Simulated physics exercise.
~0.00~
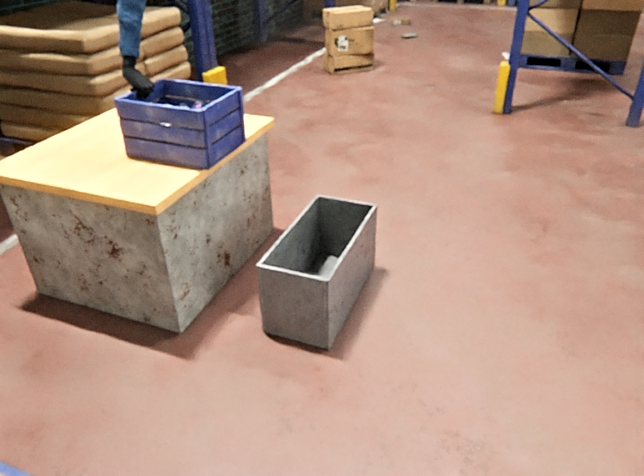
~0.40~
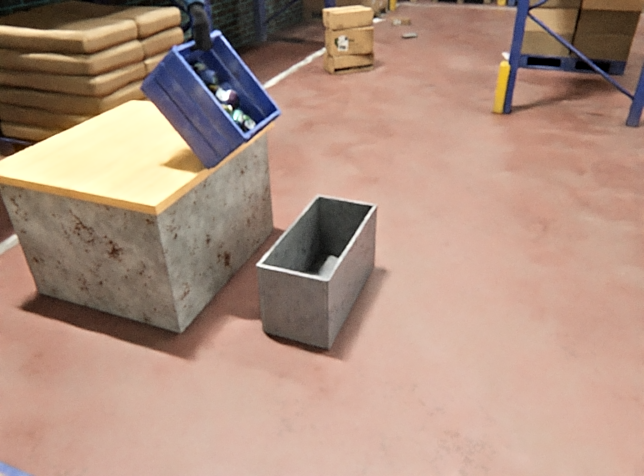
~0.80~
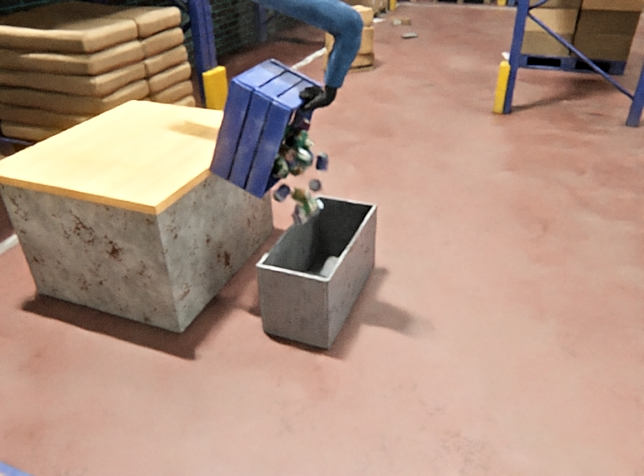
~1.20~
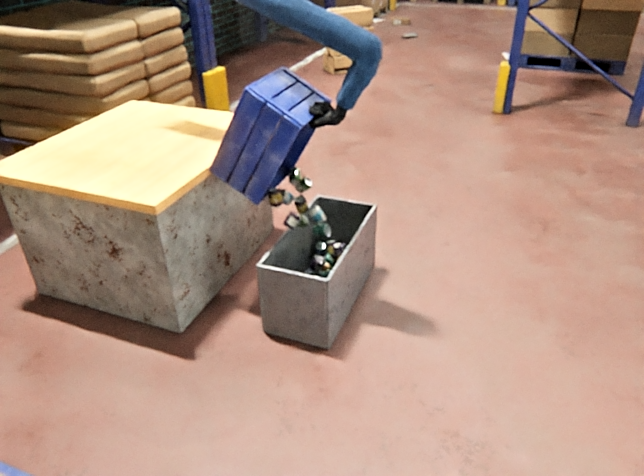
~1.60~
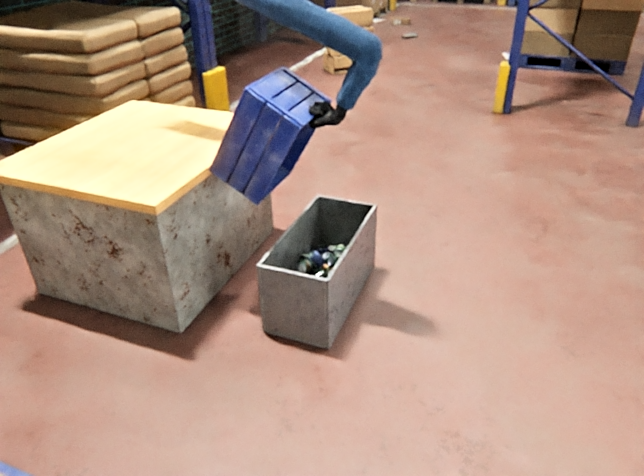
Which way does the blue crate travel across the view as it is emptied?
The blue crate moves to the right, from above the bench toward the grey trough.
